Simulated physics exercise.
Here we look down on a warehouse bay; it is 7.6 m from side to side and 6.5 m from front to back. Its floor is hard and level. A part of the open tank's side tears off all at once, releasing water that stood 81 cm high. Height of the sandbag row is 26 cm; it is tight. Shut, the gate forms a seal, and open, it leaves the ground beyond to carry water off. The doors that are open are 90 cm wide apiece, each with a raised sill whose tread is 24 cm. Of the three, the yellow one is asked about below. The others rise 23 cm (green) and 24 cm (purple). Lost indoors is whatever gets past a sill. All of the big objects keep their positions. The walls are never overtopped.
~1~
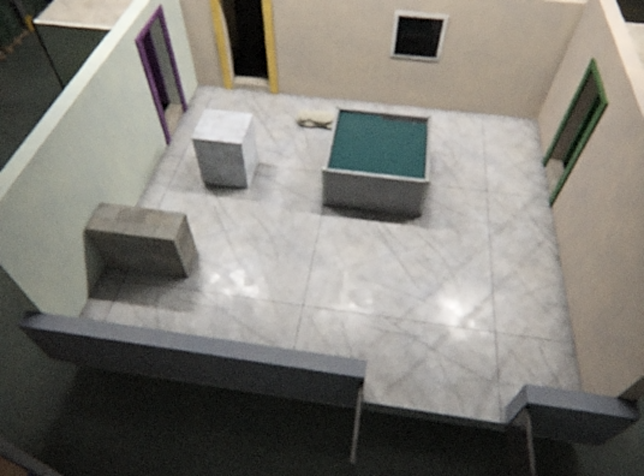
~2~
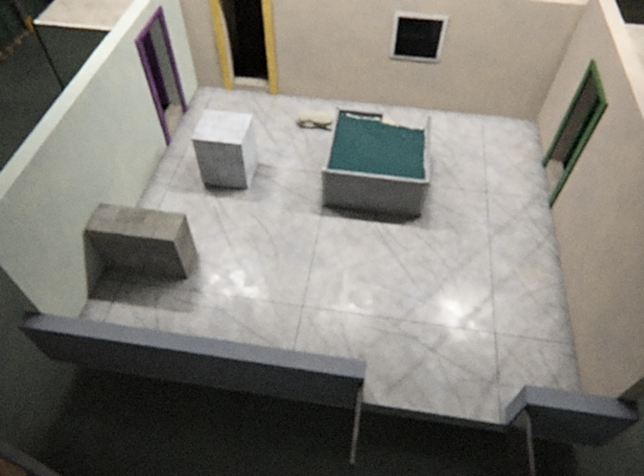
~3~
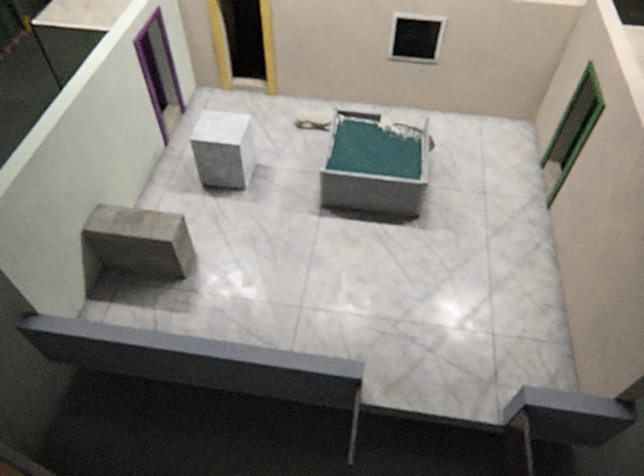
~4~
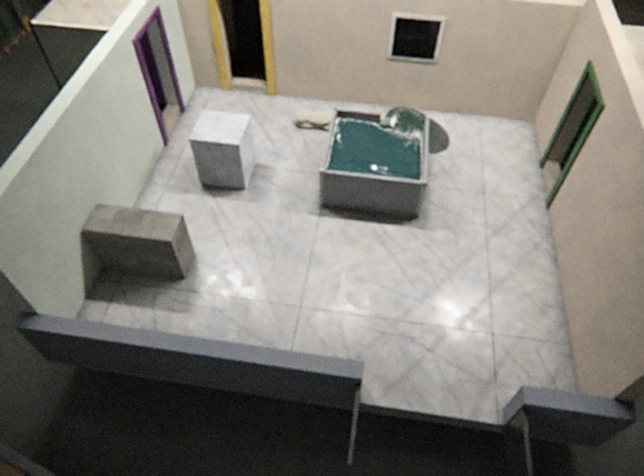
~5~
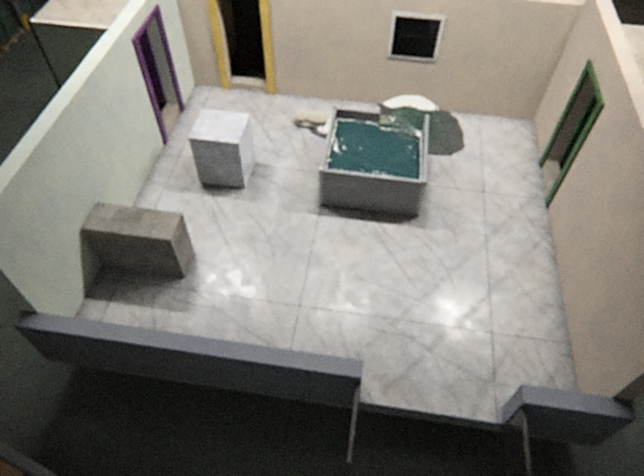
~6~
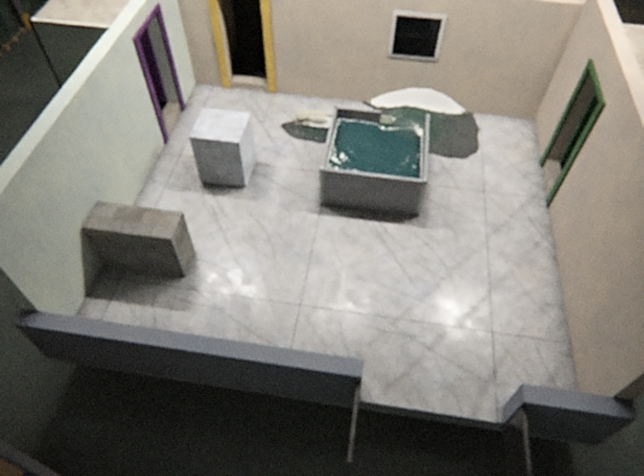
Water pours out the far side of an open tank and spreads across the floor.
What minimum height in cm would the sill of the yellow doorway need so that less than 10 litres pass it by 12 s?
6.5 cm.
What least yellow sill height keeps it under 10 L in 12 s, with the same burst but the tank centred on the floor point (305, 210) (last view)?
In this case, 7.0 cm or so.
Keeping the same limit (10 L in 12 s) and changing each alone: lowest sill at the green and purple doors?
Some 10.0 cm for green, some 11.0 cm for purple.
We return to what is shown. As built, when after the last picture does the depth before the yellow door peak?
Peak time: About 2.6 s.
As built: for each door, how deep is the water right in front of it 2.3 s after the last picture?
Depths in cm: Green 14, purple 17, yellow 9.
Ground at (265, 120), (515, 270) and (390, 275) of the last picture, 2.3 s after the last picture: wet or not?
So, in order, I'd say got wet, then got wet, then stayed dry.
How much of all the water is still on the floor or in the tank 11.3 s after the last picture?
Remaining share: Around 84 %.
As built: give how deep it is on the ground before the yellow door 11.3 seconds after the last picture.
4.0 cm.
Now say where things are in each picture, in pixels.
The open tank at (379, 145) is whole and still, 81 cm deep; the yellow door at (247, 50) is dry, in the first frame.
Water pours out on the far side and has run 0.3 m, to a hidden place; about 10 cm deep outside, 81 cm at the back, in the second frame.
The front is at a hidden place, 0.8 m from the gap on the far side; 0.7 m2 of floor is wet, 81 cm left at the back, in the third frame.
The gap is on the far side, the front 1.4 m out at (400, 109); the back of the open tank holds 76 cm, in the fourth frame.
The front is at (443, 111), 1.6 m from the gap on the far side; 2.7 m2 of floor is wet, 69 cm left at the back, in the fifth frame.
The front is at (287, 125), 2.0 m from the gap on the far side; 3.5 m2 of floor is wet, 70 cm left at the back; 1.5 m in a straight line remain to the yellow door at (245, 49), in the sixth frame.
Then, 0.7 s after the last picture water covers 15 % of the floor, deepest (50 cm) near (408, 111); it has not reached the yellow door.
Then, 2.3 s after the last picture water covers 35 % of the floor, deepest (34 cm) near (196, 84); 9 cm at the yellow door, 0 litres in over its 17 cm sill.
Then, 11.3 s after the last picture water covers 100 % of the floor, deepest (8 cm) near (95, 279); 4 cm at the yellow door, 0 litres in over its 17 cm sill.
At the yellow door as built, the water peaked near 9 cm, 2.5 s after the last picture.
With a sill of 5.5 cm, 16 litres would have come in within the 12 s; with 7.5 cm, 4 litres. So under 10 litres takes about 6.5 cm.
